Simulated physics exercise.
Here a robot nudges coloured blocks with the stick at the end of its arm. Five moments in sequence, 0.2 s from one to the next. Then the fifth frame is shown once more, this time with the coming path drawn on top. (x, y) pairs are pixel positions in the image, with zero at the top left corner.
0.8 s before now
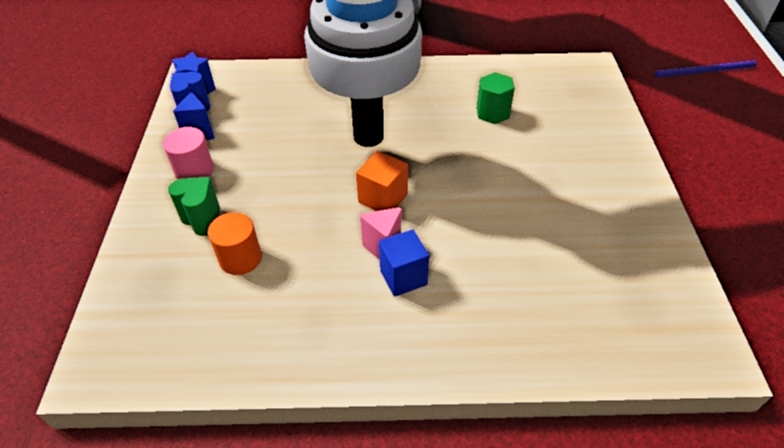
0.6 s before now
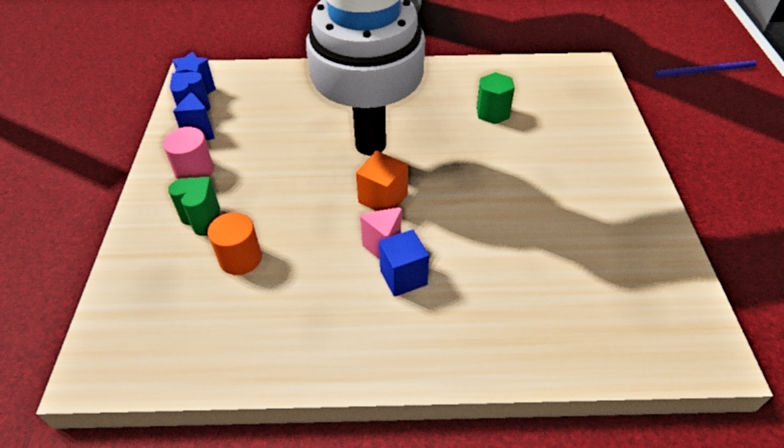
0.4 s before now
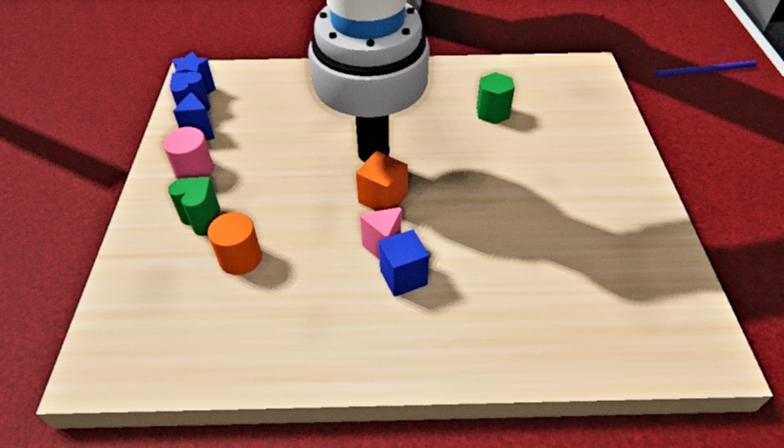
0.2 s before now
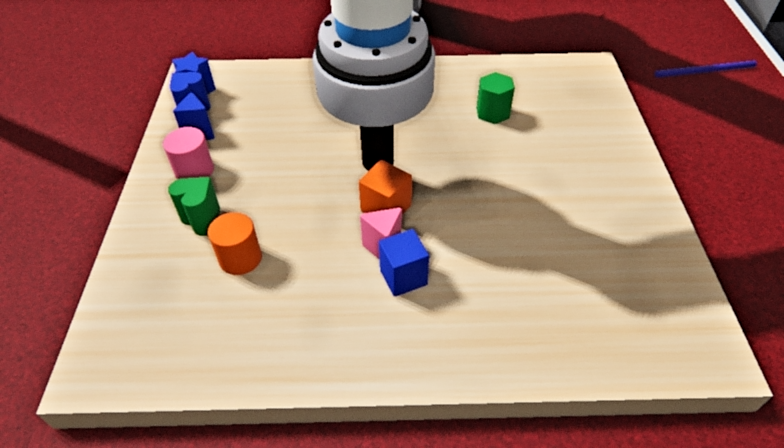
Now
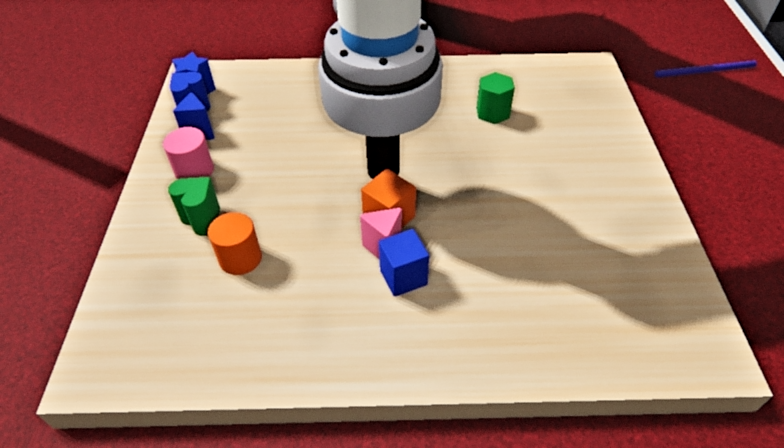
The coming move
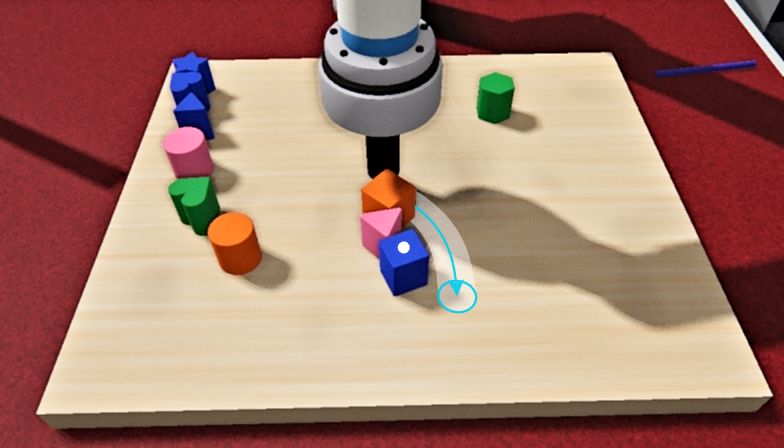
On a wooden board, a robot's stick moves down and nudges an orange block slightly toward a pink one.
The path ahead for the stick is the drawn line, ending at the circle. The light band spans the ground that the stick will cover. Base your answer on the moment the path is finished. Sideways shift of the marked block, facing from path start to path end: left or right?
To the right.
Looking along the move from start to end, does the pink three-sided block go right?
Yes, it checks out.
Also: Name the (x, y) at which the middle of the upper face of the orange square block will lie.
Near (413, 226).
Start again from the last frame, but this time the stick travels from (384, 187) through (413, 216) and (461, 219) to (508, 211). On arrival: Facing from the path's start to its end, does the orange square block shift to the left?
Final answer: No.
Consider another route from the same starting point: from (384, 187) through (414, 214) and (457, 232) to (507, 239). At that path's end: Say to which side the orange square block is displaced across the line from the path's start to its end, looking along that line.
It shifts rightward.
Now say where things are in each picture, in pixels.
The first picture shows stick's lower end at (369, 138); pink three-sided block at (383, 219); orange square block at (382, 167); blue square block at (404, 247).
The second picture shows stick at (371, 146); blocks still.
The third picture shows stick at (374, 154); blocks still.
The fourth picture shows stick at (378, 163); orange square block at (385, 177).
The fifth picture shows stick at (384, 171); pink three-sided block at (383, 219); orange square block at (388, 187); blue square block at (404, 247).
Drawn move, from (384, 187) by way of (423, 213) and (449, 250) to (457, 296); the dot is on the blue square block.
On the path given first. One third of the way, stick at (424, 198); pink three-sided block at (377, 229), turned 25° clockwise; orange square block at (405, 207), turned 65° clockwise.
Two thirds of the way, stick at (451, 236); pink three-sided block at (370, 233), turned 55° clockwise; orange square block at (413, 226); blue square block at (391, 262), turned 30° anticlockwise.
At the end, stick at (459, 281); pink three-sided block at (370, 233), turned 55° clockwise; orange square block at (413, 226), turned 130° clockwise; blue square block at (391, 262), turned 30° anticlockwise.
